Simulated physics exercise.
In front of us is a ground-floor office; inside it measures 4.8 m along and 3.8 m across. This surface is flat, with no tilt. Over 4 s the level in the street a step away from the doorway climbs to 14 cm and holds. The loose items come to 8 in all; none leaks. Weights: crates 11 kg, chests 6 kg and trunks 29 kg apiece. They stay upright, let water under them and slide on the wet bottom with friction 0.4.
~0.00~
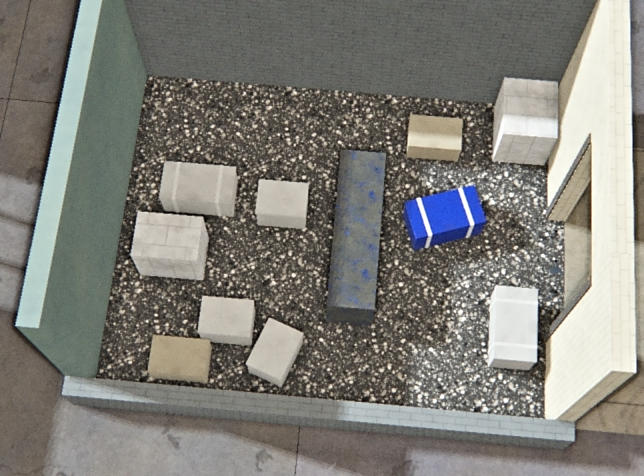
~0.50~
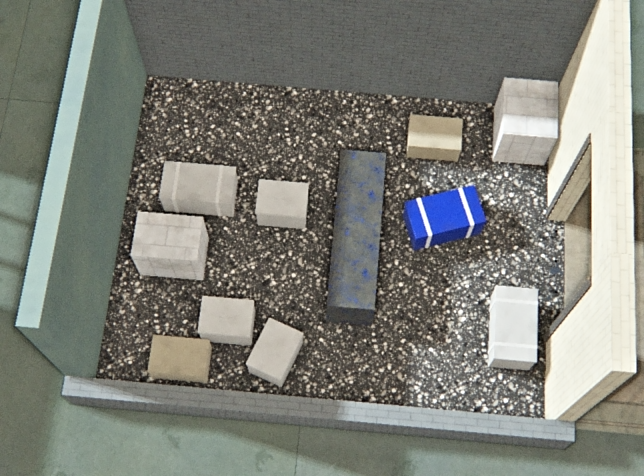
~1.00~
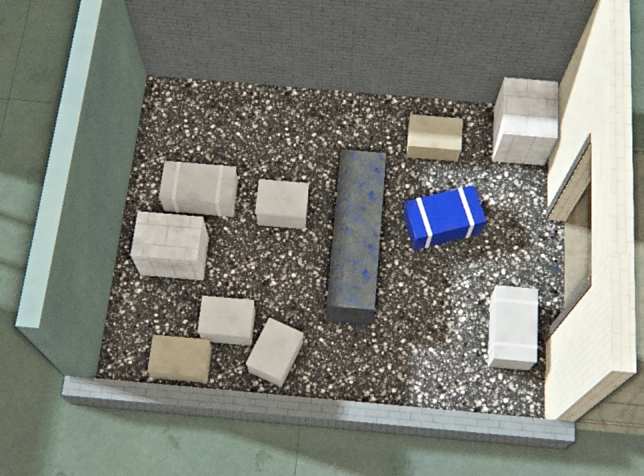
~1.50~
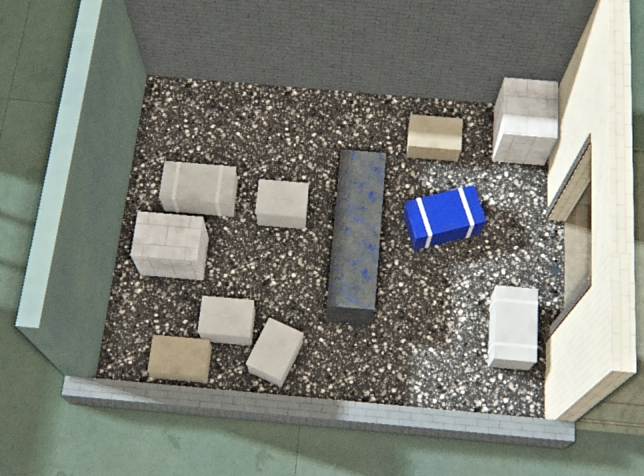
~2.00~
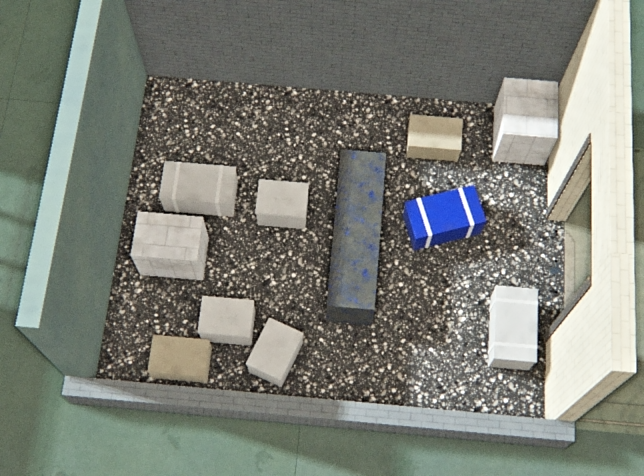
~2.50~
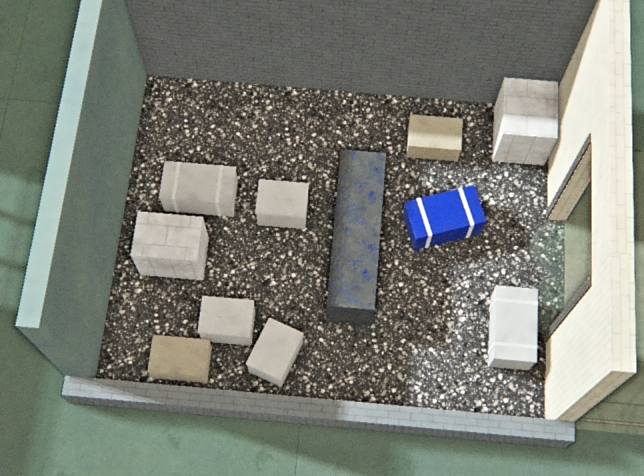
Greenish water spreading over the paving around a roofless room, reaching the right-hand opening, while the blue trunk and pale boxes stay still.
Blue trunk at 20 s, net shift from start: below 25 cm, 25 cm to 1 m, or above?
Above 1 m.
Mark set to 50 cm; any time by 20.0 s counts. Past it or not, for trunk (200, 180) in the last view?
I'd say beneath it.
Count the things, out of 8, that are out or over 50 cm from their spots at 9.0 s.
Count then: 2.
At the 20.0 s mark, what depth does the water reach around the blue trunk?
Roughly 8 cm deep.
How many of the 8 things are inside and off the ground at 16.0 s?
I'd say 6 of them.
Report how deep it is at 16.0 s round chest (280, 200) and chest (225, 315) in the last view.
Roughly 6 and 5 cm.
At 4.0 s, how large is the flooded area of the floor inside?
Somewhere around 2.0 m2, roughly.
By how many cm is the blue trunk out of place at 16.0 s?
It is about 200 cm out of place by then.
After 4.0 s the blue trunk is near (445, 212), 0.0 m from its start, aground; 0 afloat.
After 9.0 s the blue trunk is near (406, 142), 0.9 m from its start, aground; 0 afloat.
After 16.0 s the blue trunk is near (291, 124), 2.0 m from its start, aground; 6 afloat.
After 20.0 s the blue trunk is near (293, 138), 1.9 m from its start, afloat; 8 afloat.
